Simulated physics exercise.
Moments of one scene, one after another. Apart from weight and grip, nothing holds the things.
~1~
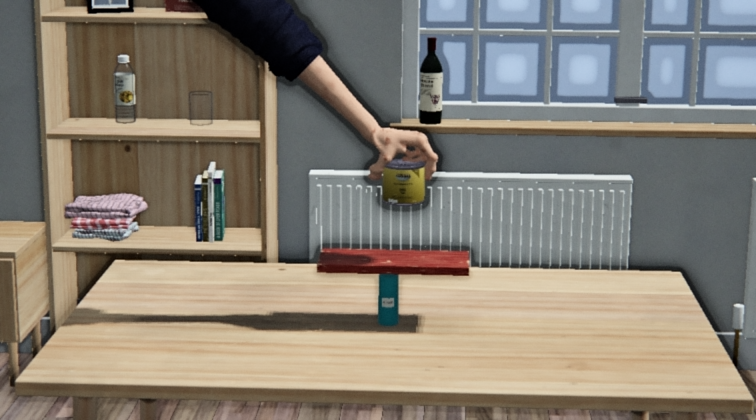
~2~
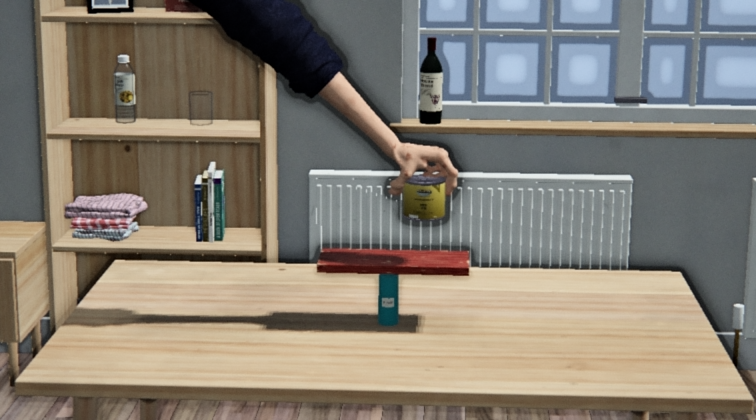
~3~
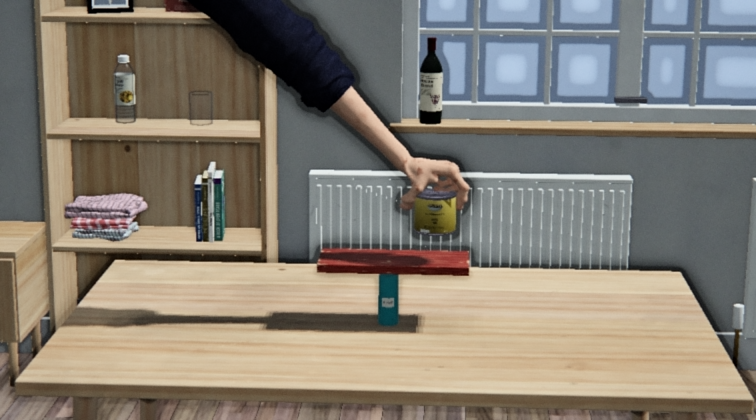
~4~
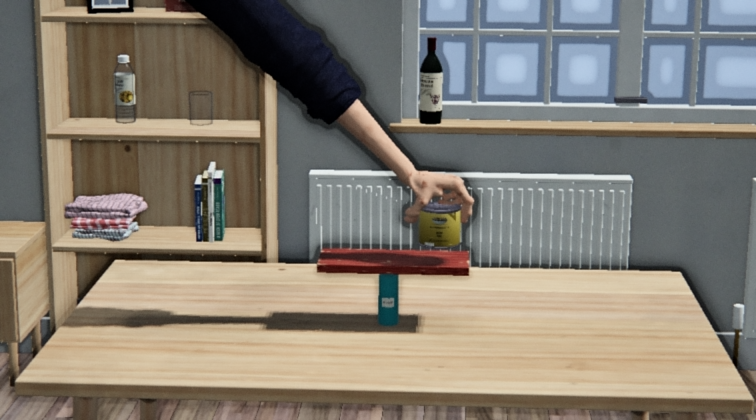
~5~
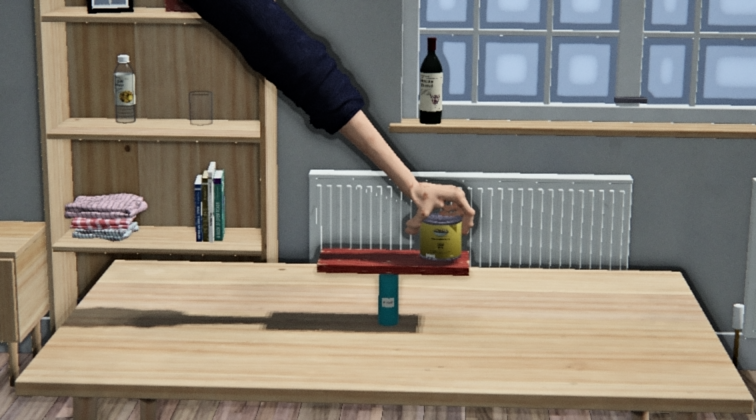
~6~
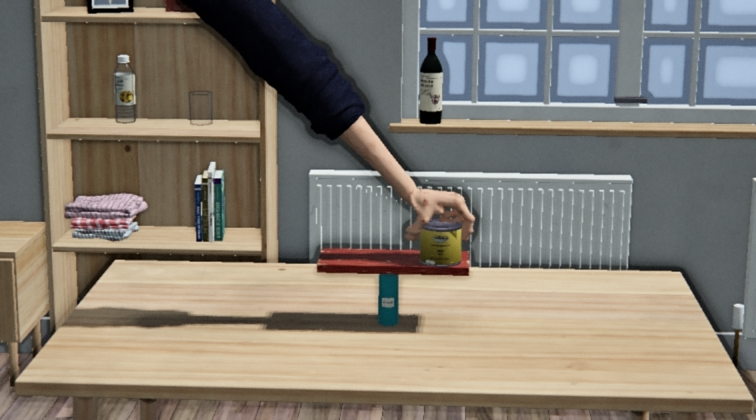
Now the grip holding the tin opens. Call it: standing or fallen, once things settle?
Fallen.
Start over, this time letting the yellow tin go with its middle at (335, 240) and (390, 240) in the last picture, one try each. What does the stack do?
Trial 1: Falls over. Trial 2: Stable.
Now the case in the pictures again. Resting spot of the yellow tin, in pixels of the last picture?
The object winds up at approximately (480, 311).
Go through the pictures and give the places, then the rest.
The first picture shows coming down; yellow tin (404, 182); red board (394, 262).
The second picture shows coming down; yellow tin (424, 198); red board (394, 262).
The third picture shows coming down; yellow tin (435, 212); red board (394, 262).
The fourth picture shows coming down; yellow tin (440, 225); red board (394, 262).
The fifth picture shows coming down; yellow tin (441, 237); red board (394, 262).
The sixth picture shows set down, still held; yellow tin (441, 243); red board (394, 262).
Then, 0.40 s later than the last frame, yellow tin now fallen; red board tilted by 58°.
Then, 0.60 s later than the last frame, red board tilted by 46°; turquoise shaker tilted by 21°.
Then, 0.70 s later than the last frame, red board now fallen; turquoise shaker tilted by 67°.
Then, 1.00 s later than the last frame, turquoise shaker now fallen.
When it is over, fallen, yellow tin, red board and turquoise shaker. End places, in pixels of the last picture, yellow tin near (480, 311). The stack comes apart.
